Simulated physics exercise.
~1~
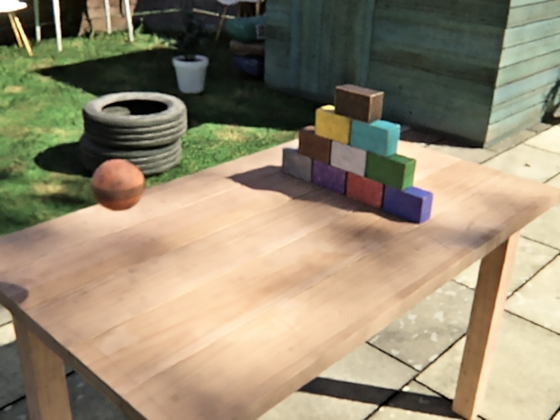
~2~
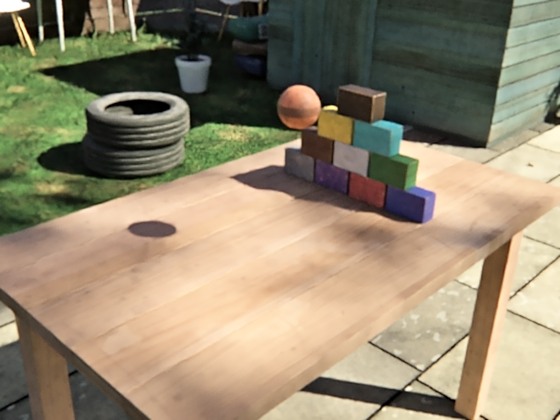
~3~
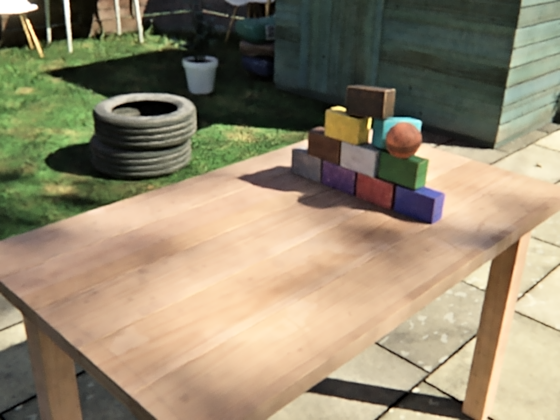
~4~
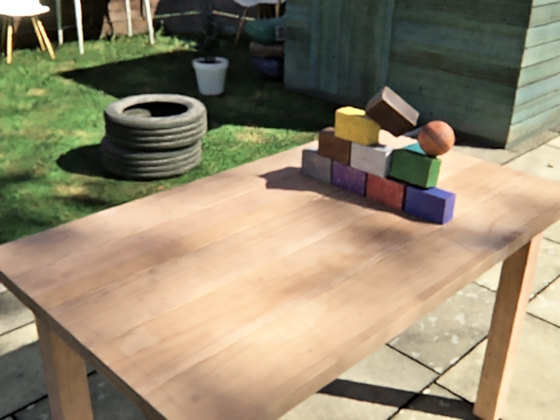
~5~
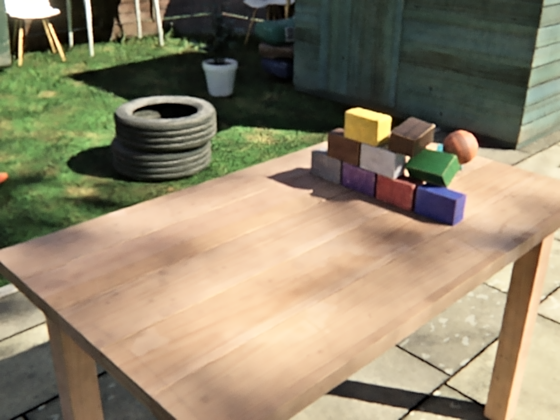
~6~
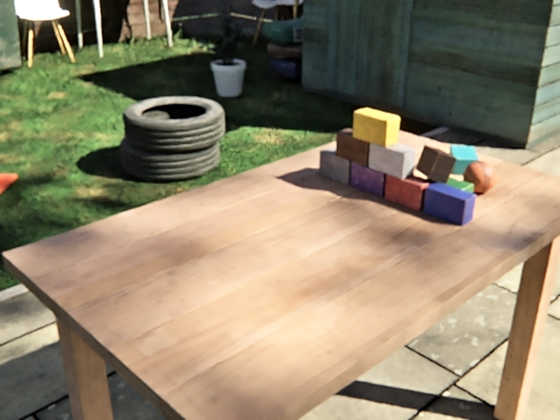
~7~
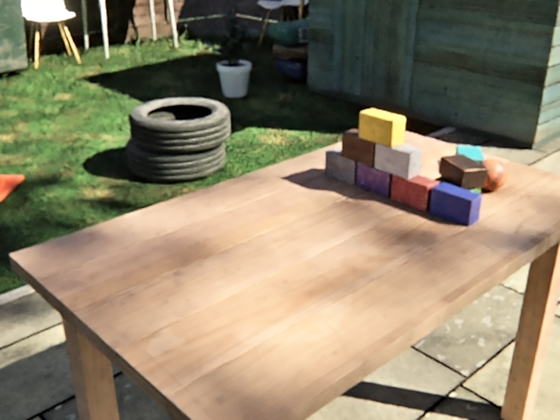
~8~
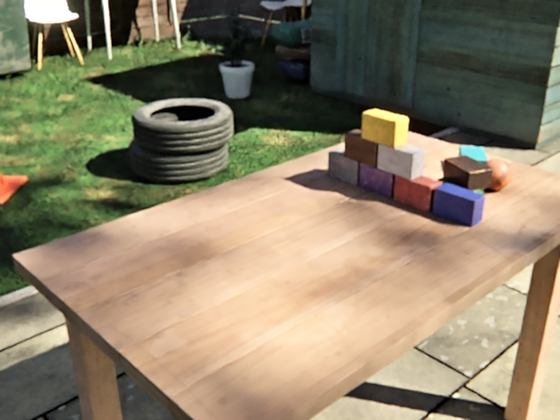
Orange ball flying right into a pyramid of coloured blocks on a garden table, toppling the black, turquoise and green ones.
